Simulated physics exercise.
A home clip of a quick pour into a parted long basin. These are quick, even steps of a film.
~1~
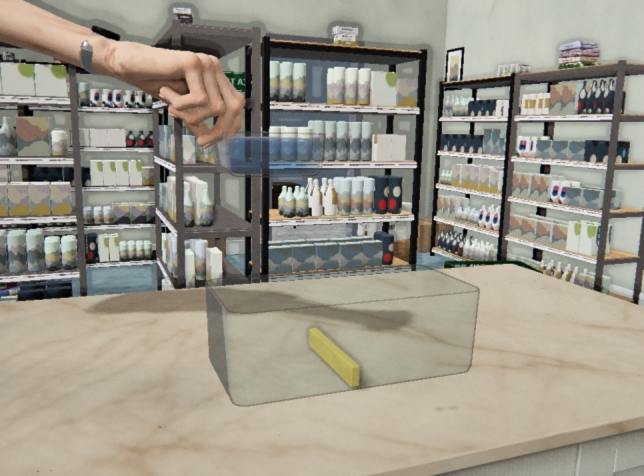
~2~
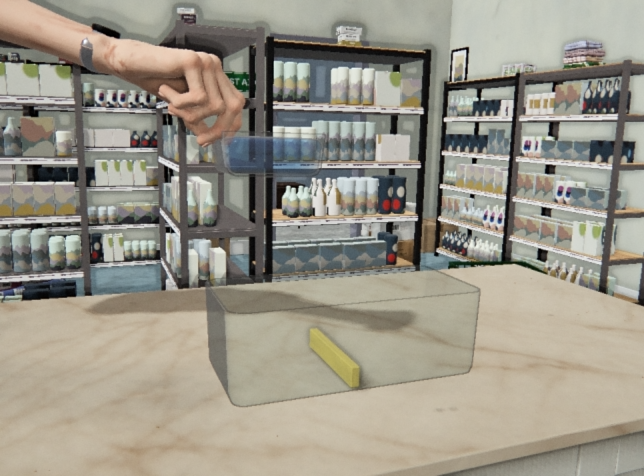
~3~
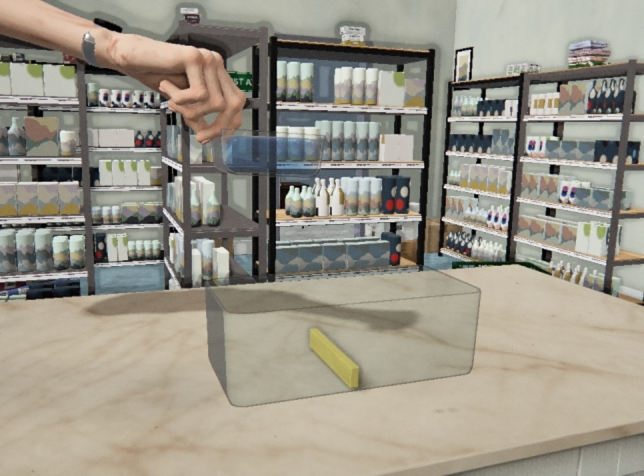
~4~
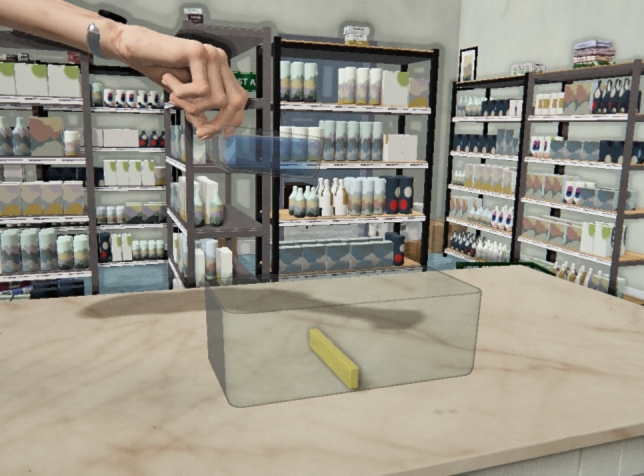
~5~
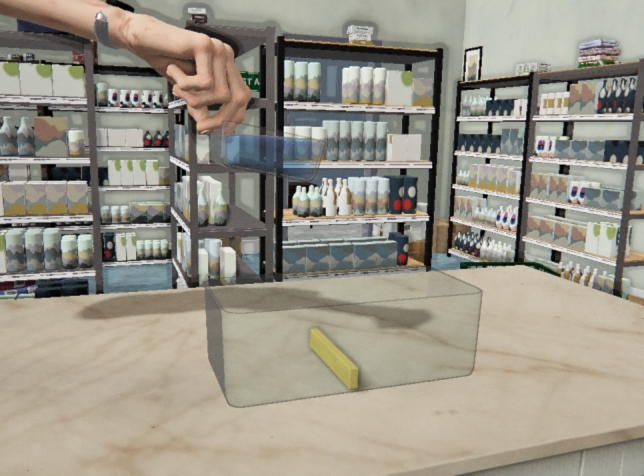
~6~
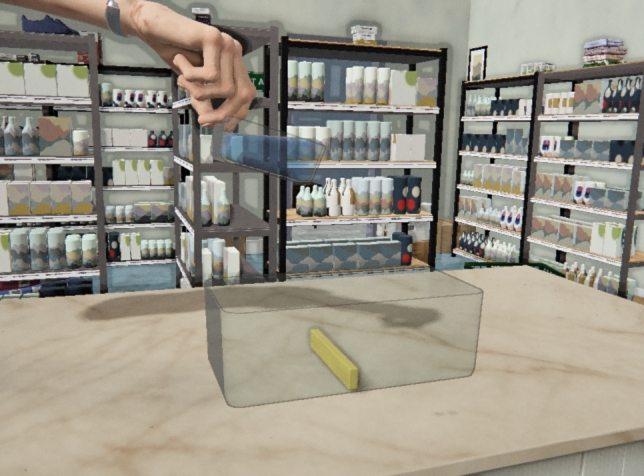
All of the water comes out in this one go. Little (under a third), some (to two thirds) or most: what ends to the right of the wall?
It comes to more than two thirds.
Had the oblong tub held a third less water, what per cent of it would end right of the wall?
Roughly 65 in a hundred.
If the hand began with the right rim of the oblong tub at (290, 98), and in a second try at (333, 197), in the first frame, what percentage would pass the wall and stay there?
About 70 and 80 per cent.
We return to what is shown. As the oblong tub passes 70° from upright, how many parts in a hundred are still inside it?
It comes to 25 per cent or so.
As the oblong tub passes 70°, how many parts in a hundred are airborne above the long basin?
About 50 per cent.
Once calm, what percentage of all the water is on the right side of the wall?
Close to 75 per cent.
A moment on, the oblong tub is tipped part way and 25 per cent is still to pour, 2 is left of the wall and 25 right of it.
Next, the oblong tub is tipped on its side and 4 per cent is still to pour, 14 is left of the wall and 73 right of it.
Then the oblong tub is tipped right over and 0 per cent is still to pour, 23 is left of the wall and 74 right of it.
Later the oblong tub is tipped right over and 0 per cent is still to pour, 24 is left of the wall and 74 right of it.
Finally, 24 per cent lies left of the wall, 74 right of it and 2 outside.
